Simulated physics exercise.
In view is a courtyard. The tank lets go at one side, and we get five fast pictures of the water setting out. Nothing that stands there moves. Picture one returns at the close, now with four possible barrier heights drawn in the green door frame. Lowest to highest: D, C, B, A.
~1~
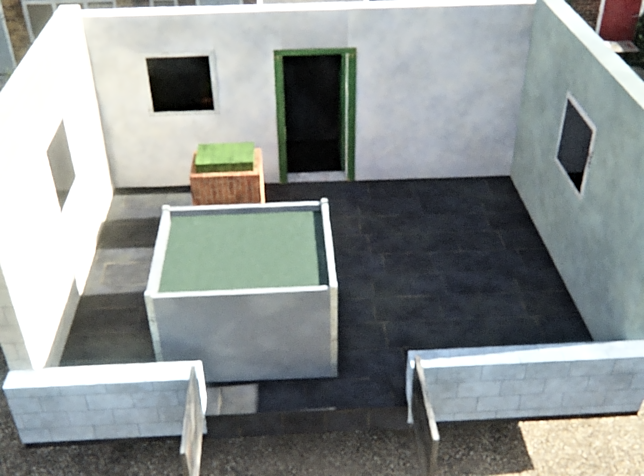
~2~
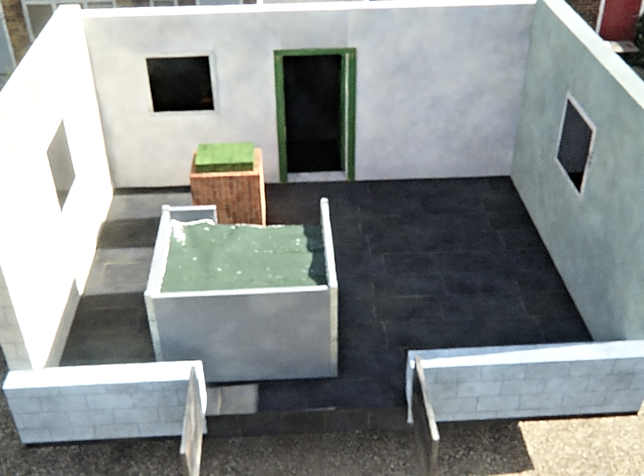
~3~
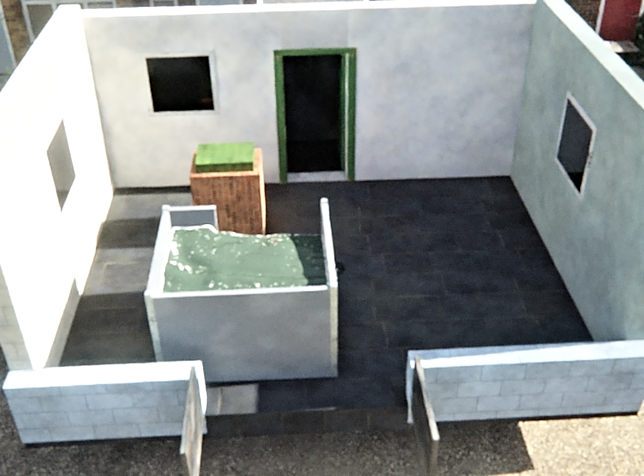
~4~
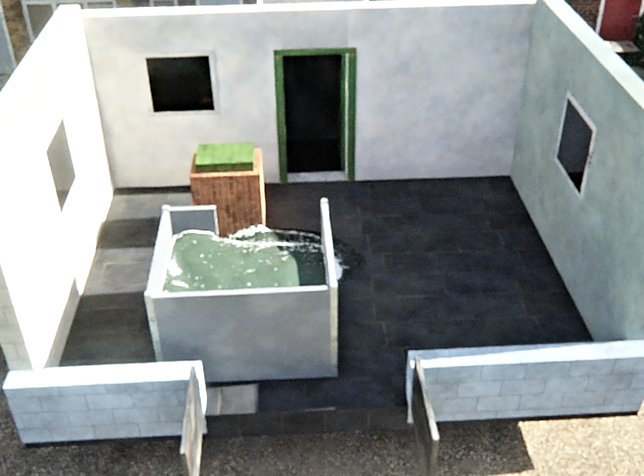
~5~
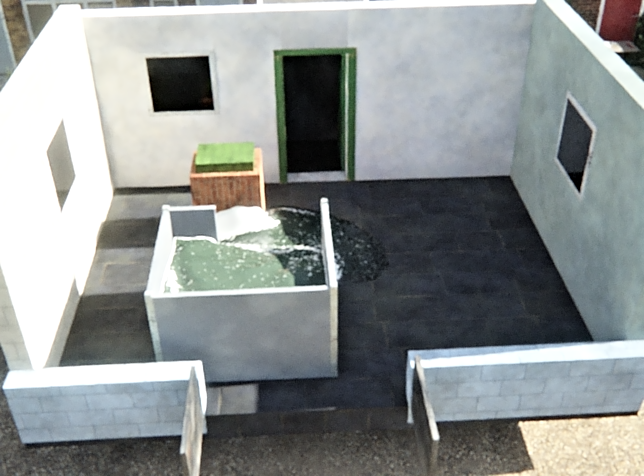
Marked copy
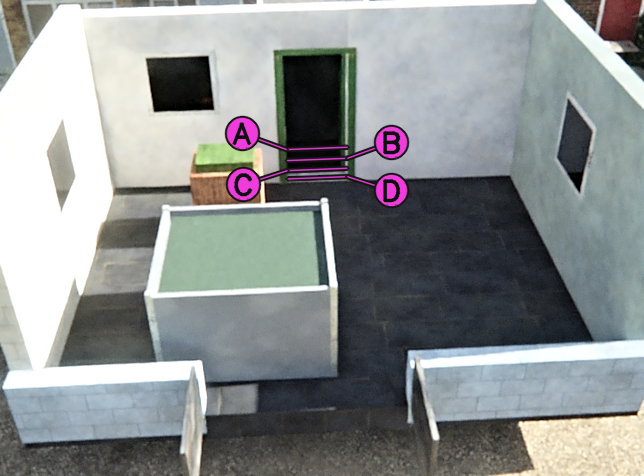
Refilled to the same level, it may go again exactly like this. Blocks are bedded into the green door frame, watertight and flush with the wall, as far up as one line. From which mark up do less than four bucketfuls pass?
Take A.
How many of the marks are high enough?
One.
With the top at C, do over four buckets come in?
Yes, it does.
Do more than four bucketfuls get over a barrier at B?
Yes, that goes wrong.
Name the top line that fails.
The answer is B.
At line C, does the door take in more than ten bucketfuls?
Yes.
On the marked copy, A at (317, 148); B at (317, 159); C at (317, 169); D at (317, 177); from the bottom up D, C, B, A.
For line A, a splash gets over, under a bucket.
For line B, about 9 bucketfuls get in.
For line C, dozens of bucketfuls pour in.
For line D, dozens of bucketfuls pour in.
